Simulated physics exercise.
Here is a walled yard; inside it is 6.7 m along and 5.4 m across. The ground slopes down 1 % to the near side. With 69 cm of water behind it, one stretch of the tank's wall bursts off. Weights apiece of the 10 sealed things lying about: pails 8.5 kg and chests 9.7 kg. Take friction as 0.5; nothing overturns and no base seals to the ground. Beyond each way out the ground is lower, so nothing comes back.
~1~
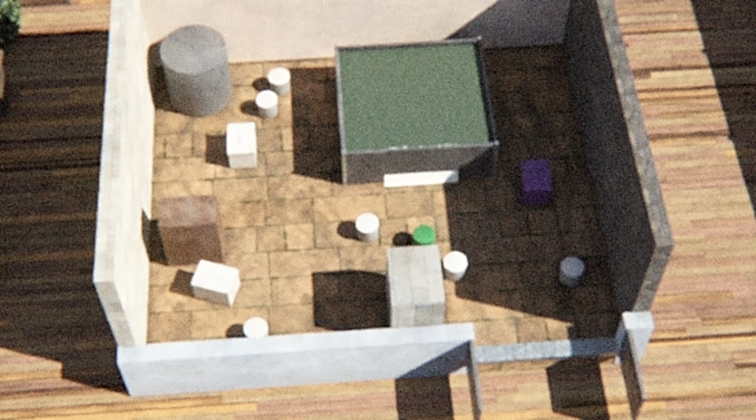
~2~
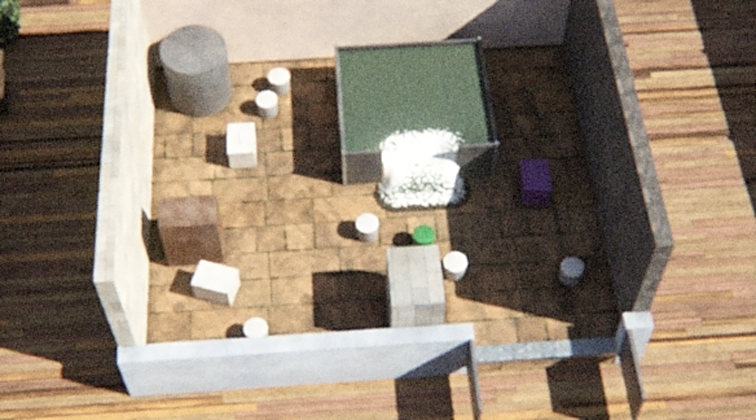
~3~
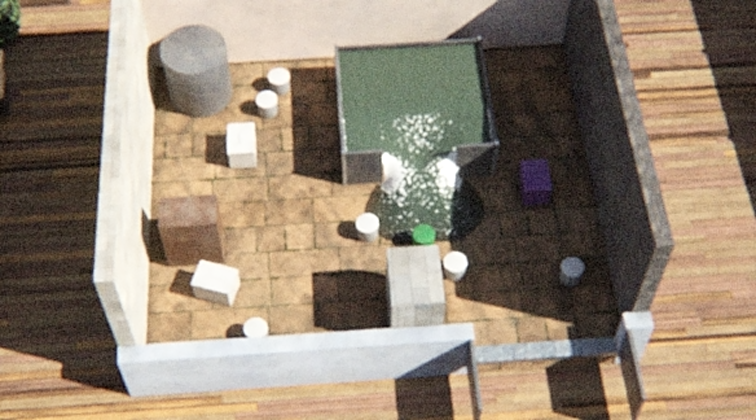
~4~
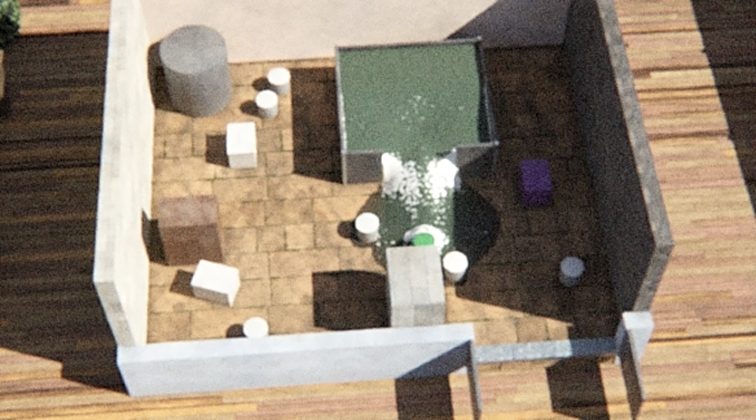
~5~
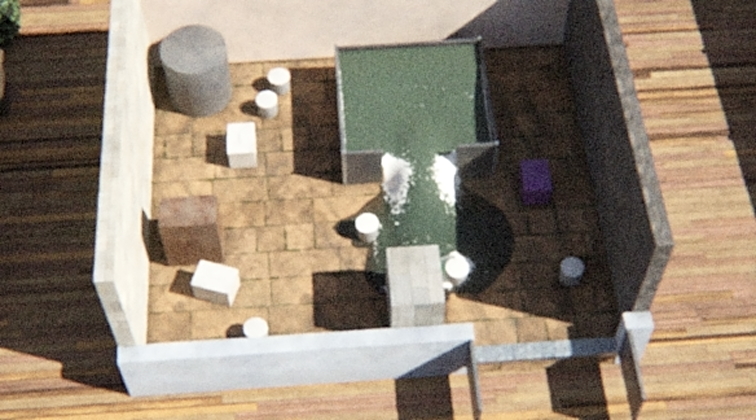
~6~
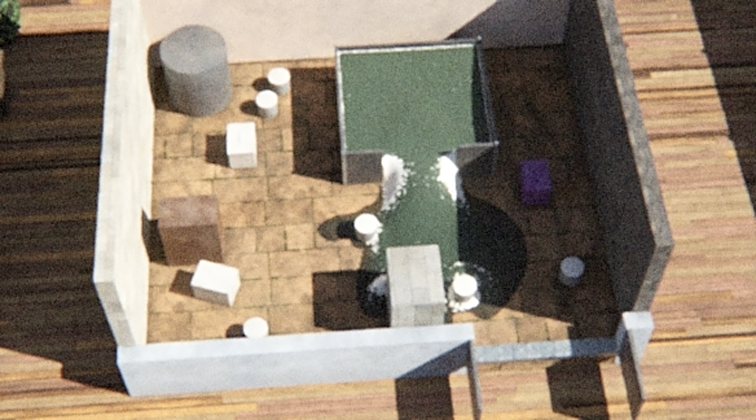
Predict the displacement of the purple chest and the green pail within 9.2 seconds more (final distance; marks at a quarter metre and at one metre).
Purple chest barely shifts, green pail travels far.
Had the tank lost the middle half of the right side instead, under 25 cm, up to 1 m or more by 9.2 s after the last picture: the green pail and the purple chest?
In that case the green pail holds its place, the purple chest moves a short way.
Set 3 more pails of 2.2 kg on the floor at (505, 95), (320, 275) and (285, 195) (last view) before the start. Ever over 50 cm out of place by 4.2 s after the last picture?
In turn: Less, more, short of it.
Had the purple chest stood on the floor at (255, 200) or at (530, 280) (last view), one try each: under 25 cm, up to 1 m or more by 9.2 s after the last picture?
In turn: It holds its place; it gets carried off.
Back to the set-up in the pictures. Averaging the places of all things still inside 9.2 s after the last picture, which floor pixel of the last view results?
Near (361, 185).
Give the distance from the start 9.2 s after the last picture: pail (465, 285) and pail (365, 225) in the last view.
In that order: Gone out, 30 cm.
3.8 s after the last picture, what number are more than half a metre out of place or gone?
4 of them.
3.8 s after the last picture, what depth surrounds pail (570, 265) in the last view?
Roughly 8 cm.
Then, 1.2 s after the last picture the purple chest is near (536, 174), 0.0 m from its start, aground; the green pail is near (502, 308), 1.6 m from its start, afloat; 1 of 10 are out; 1 afloat.
Then, 3.8 s after the last picture the purple chest is near (536, 174), 0.0 m from its start, aground; the green pail has gone out; 2 of 10 are out; 2 afloat.
Then, 6.2 s after the last picture the purple chest is near (536, 174), 0.0 m from its start, aground; the green pail has gone out; 2 of 10 are out; 1 afloat.
Then, 9.2 s after the last picture the purple chest is near (536, 174), 0.0 m from its start, aground; the green pail has gone out; 2 of 10 are out; 2 afloat.
